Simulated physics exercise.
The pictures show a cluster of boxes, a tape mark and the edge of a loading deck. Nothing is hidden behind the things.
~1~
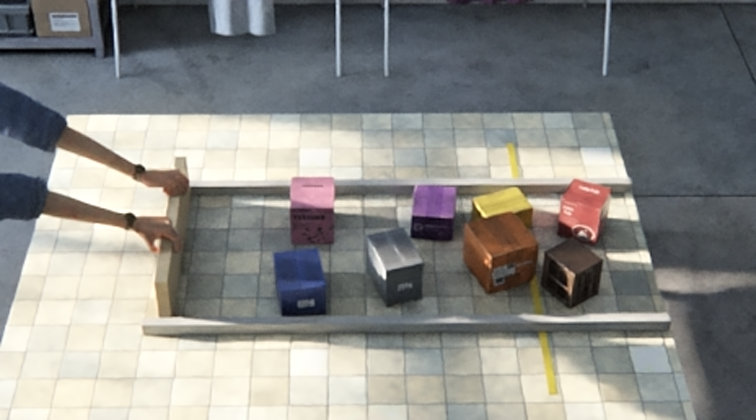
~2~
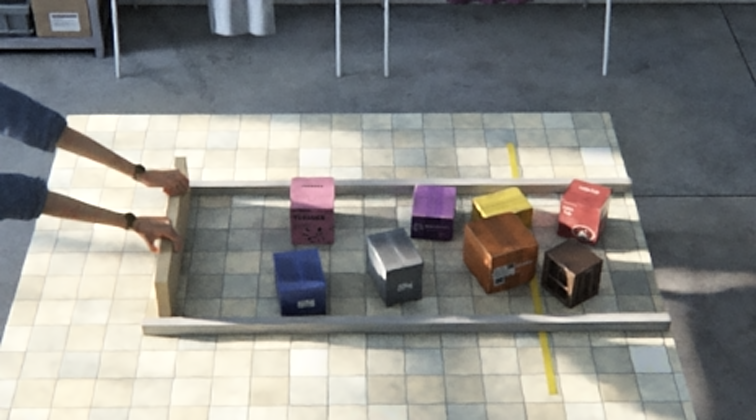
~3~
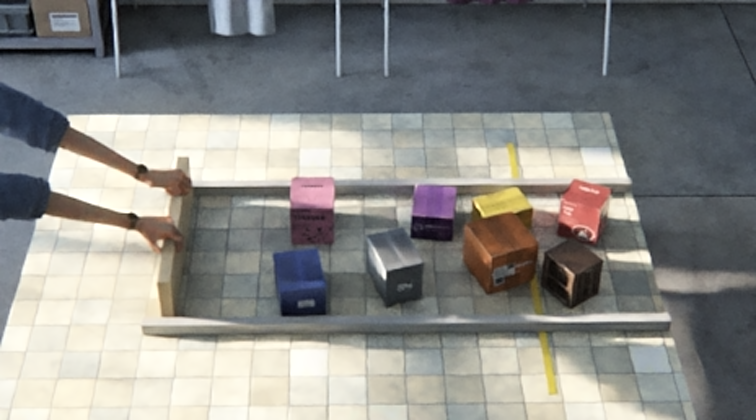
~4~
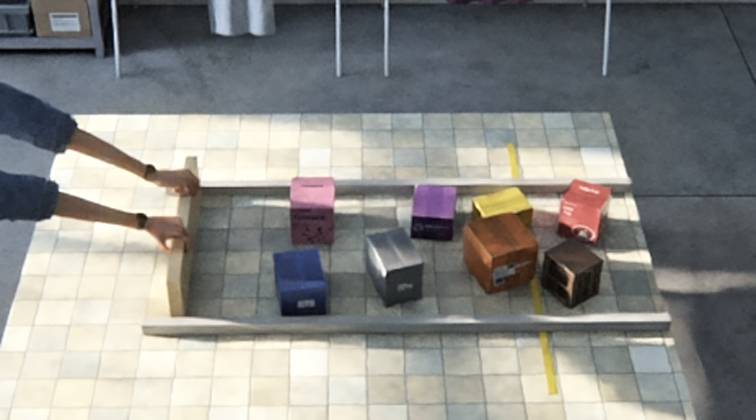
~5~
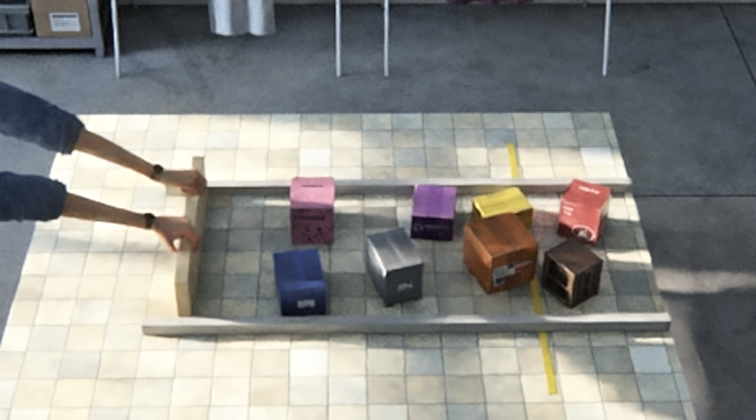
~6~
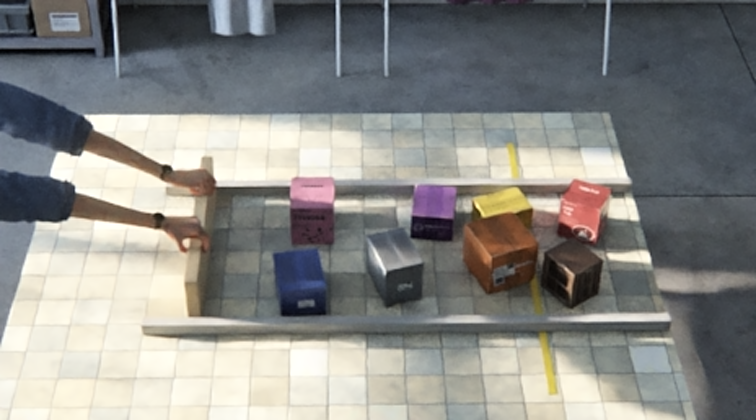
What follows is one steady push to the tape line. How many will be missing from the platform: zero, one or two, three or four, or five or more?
In the end the number that fall off is one or two.
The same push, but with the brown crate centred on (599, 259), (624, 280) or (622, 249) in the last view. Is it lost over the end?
The brown crate comes down; stays on; is lost.
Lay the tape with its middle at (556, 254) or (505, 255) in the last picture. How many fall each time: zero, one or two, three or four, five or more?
The falls would be 3 or 4; just one or two.
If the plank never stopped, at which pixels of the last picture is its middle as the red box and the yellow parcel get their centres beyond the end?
About (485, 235), and (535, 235) for the other.
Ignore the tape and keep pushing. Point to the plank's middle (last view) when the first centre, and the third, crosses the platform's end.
Near (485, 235) and (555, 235).
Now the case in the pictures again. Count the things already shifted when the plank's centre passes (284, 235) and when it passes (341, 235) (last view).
The counts are 1 and 3.
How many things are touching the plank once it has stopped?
In contact: 2.
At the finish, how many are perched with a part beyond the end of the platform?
It comes to 3.
Early on, none off yet; red box at rest near (584, 212); brown crate at rest near (572, 273); yellow parcel at rest near (502, 214).
Finally, the number that fall off is one or two; lost, red box.
